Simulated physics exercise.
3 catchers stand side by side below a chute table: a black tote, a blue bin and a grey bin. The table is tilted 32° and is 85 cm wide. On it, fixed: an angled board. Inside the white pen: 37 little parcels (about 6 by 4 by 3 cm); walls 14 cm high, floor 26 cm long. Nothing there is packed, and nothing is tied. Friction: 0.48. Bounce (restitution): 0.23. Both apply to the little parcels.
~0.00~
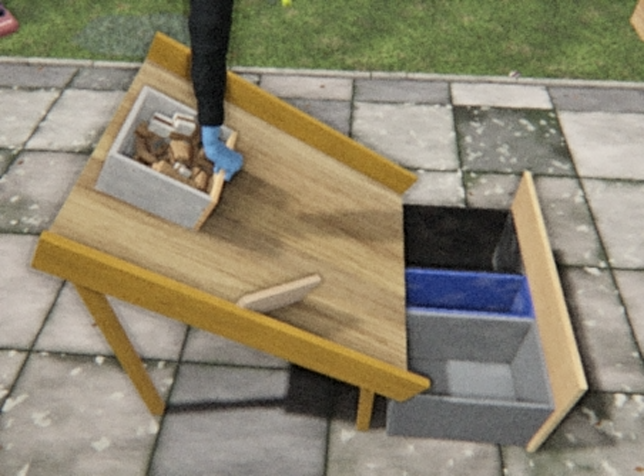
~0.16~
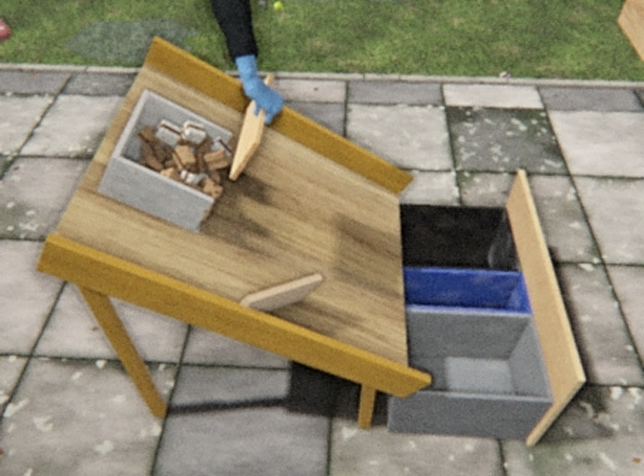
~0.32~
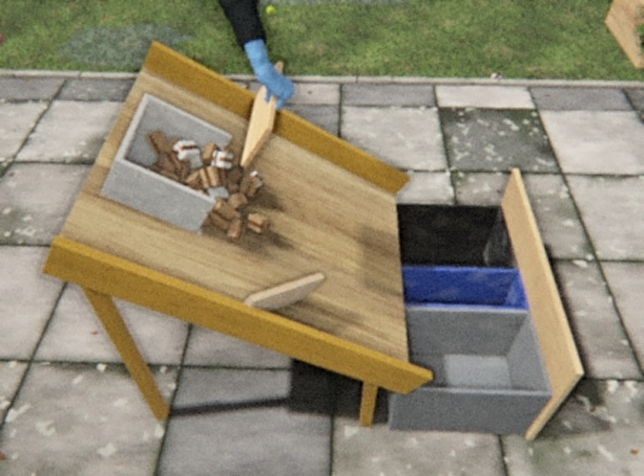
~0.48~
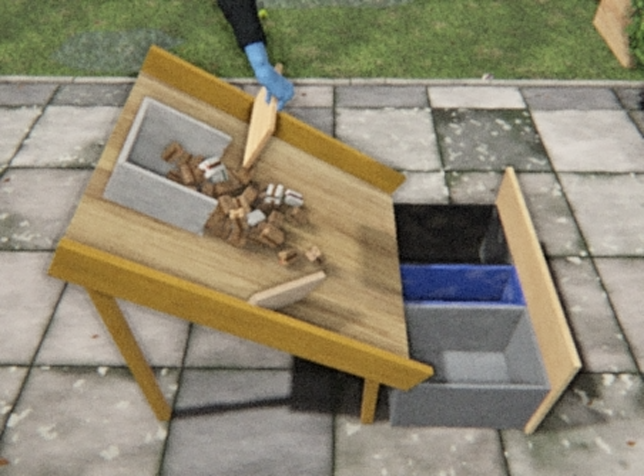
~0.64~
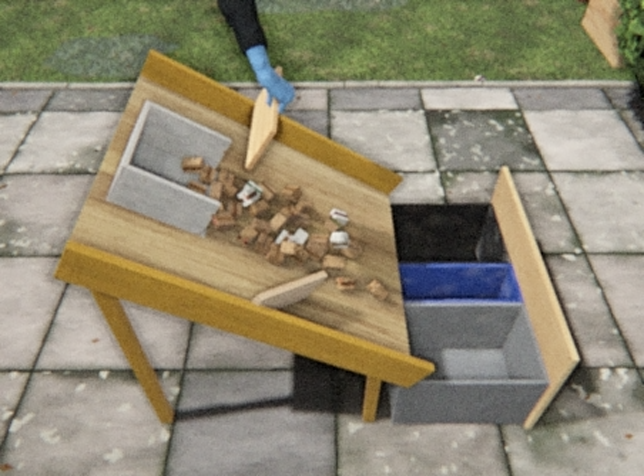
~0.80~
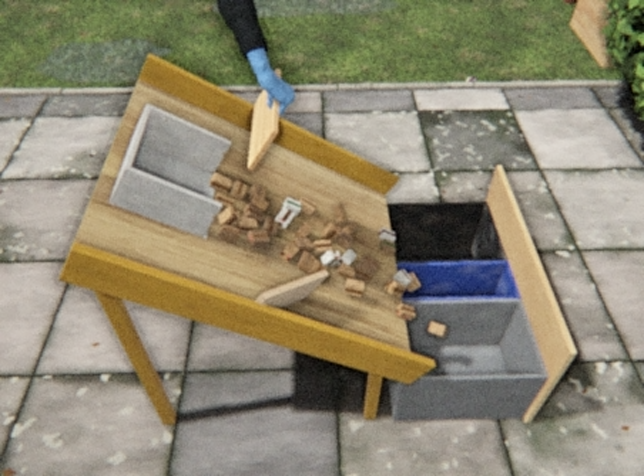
Small brown and white parcels sit in an open-ended box on a tilted wooden table on a paved patio beside grass, seen from above as the camera shifts slightly. Black, blue and grey containers stand at the table's lower right, and an angled board lies on its surface. A blue-gloved hand swings a wooden gate open, and the parcels slide down, spreading past the board and over the lower edge.
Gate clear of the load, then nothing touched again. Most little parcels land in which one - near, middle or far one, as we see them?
Middle.
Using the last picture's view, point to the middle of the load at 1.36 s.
Near (446, 317) in pixels.
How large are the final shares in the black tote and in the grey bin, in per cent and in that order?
Shares: Approx. 15 % and 30 %.
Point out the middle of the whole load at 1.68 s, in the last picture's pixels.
Centre: Approx. (459, 323).
After 0.94 s, 1 in the black tote, 2 in the blue bin, 2 in the grey bin, 27 on the slope and 5 in the air.
After 1.12 s, 2 in the black tote, 7 in the blue bin, 6 in the grey bin, 16 on the slope and 6 in the air.
After 1.36 s, 5 in the black tote, 14 in the blue bin, 10 in the grey bin, 5 on the slope and 3 in the air.
When it is over (at 1.68 s), 6 in the black tote, 20 in the blue bin and 11 in the grey bin.
